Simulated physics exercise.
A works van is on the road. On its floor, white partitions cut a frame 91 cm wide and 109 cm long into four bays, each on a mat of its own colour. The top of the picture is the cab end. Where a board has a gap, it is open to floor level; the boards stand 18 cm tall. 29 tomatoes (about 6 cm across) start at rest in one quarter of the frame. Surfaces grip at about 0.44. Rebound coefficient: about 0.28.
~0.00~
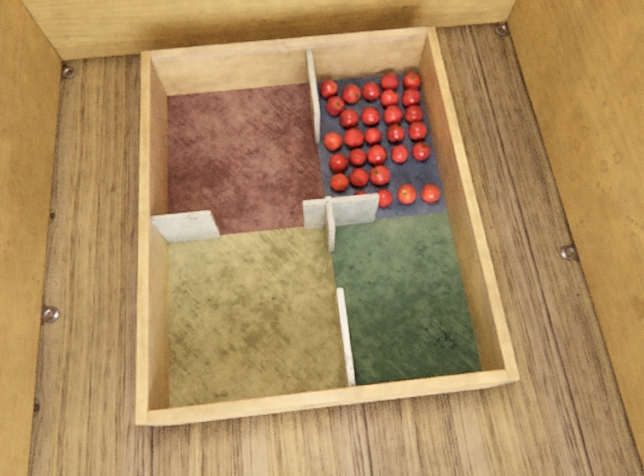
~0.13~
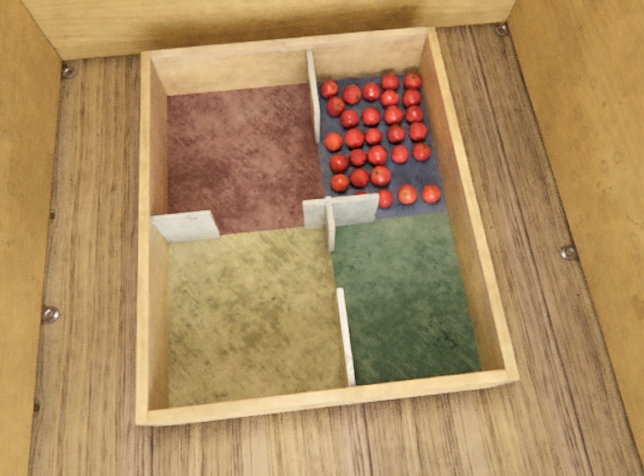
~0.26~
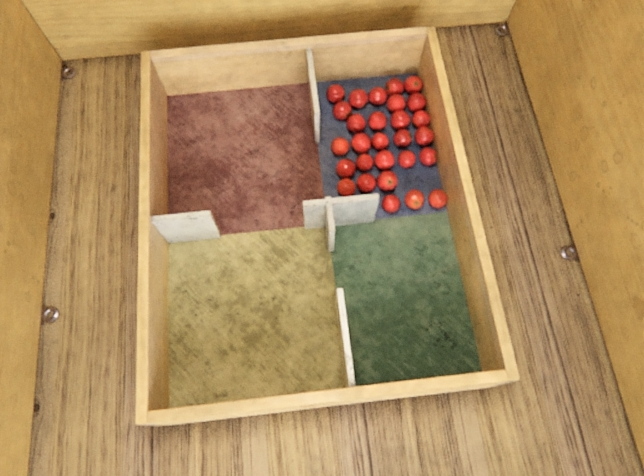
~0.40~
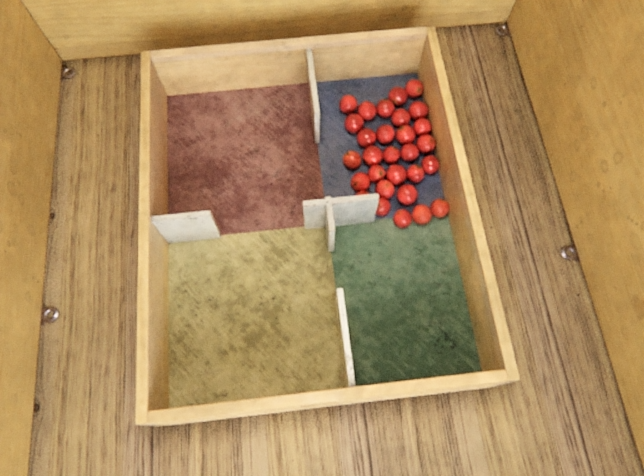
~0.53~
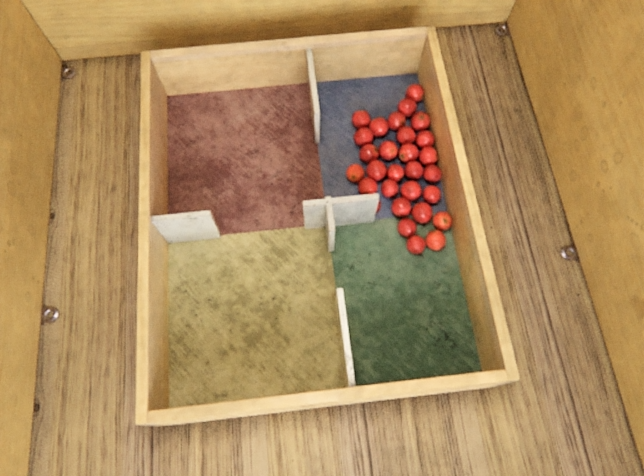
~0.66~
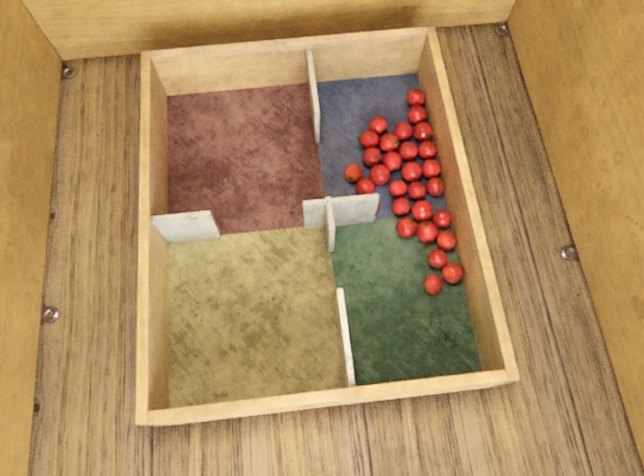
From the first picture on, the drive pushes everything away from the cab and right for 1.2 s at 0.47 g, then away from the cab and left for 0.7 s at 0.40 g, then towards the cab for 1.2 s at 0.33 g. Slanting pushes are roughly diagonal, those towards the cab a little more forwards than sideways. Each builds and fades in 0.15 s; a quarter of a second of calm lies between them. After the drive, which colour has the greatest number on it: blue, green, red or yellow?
Look in the blue bay.
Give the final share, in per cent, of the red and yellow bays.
About: Red 20, yellow 0 per cent.
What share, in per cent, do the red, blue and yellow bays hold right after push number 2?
By then: Red 10, blue 10, yellow 0 per cent.
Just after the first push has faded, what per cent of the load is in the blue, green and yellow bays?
Blue 30, green 70, yellow 0 per cent.
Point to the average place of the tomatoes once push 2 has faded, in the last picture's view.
At about (378, 297).
After push 1 (1.44 s), 9 in the blue bay and 20 in the green bay.
After push 2 (2.39 s), 2 in the red bay, 2 in the blue bay, 24 in the green bay and 1 in the yellow bay.
After push 3 (3.84 s), 6 in the red bay, 15 in the blue bay and 8 in the green bay.
When it is over (at 4.64 s), 6 in the red bay, 15 in the blue bay and 8 in the green bay.
